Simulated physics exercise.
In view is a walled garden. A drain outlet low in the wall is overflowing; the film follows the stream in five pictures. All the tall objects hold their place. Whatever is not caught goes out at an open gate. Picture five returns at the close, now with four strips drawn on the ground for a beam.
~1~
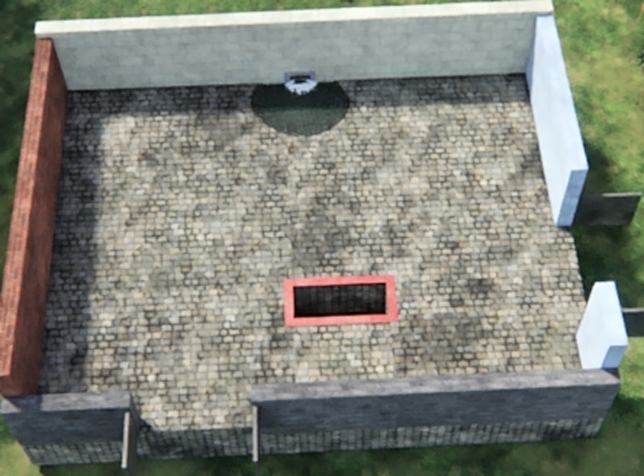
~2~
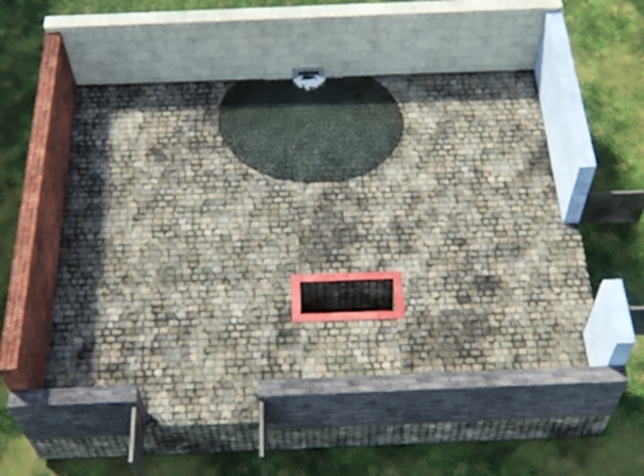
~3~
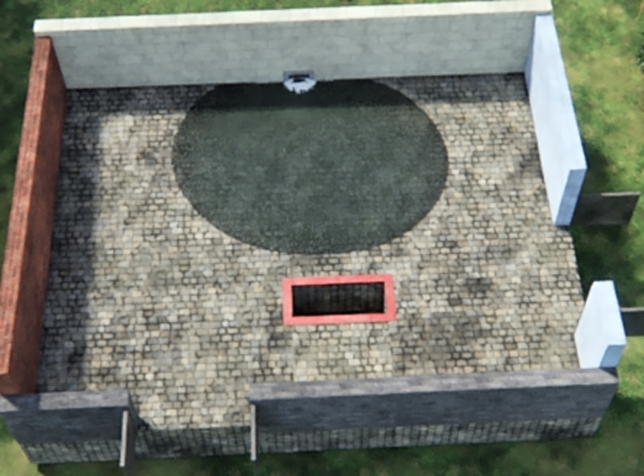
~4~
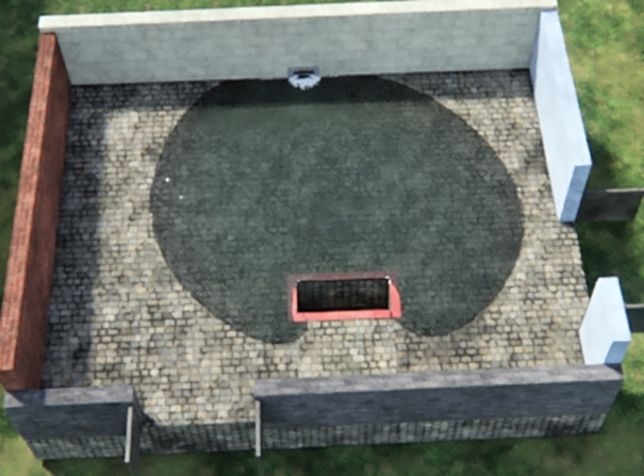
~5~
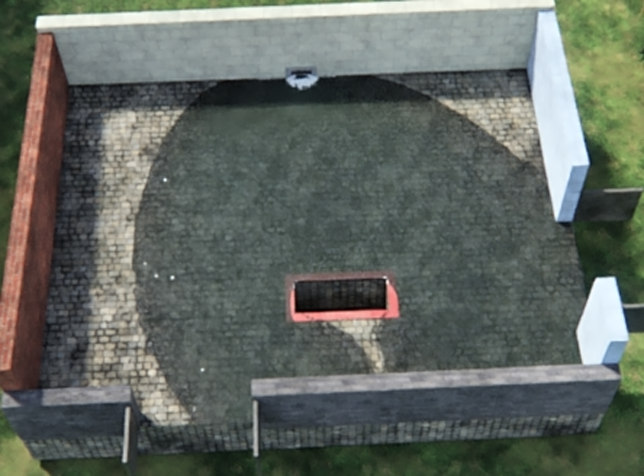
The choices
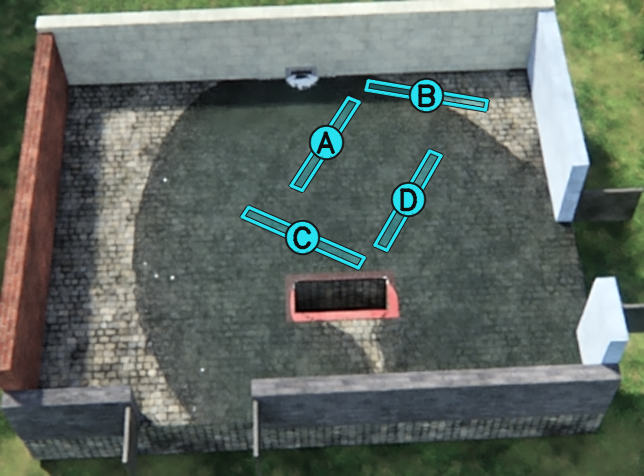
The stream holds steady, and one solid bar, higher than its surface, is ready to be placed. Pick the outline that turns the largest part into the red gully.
D.
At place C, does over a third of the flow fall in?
No, it does not.
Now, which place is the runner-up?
That would be B.
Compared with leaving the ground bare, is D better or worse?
Place D is better.
On the marked copy, A from (296, 188) to (353, 100); B from (367, 85) to (486, 105); C from (245, 211) to (361, 262); D from (380, 247) to (435, 153).
Choosing A, about 18 % of the stream runs into the red gully, about 79 % out by the gates.
Choosing B, about 40 % of the stream runs into the red gully, about 59 % out by the gates.
Choosing C, about 23 % of the stream runs into the red gully, about 77 % out by the gates.
Choosing D, about 58 % of the stream runs into the red gully, about 37 % out by the gates.
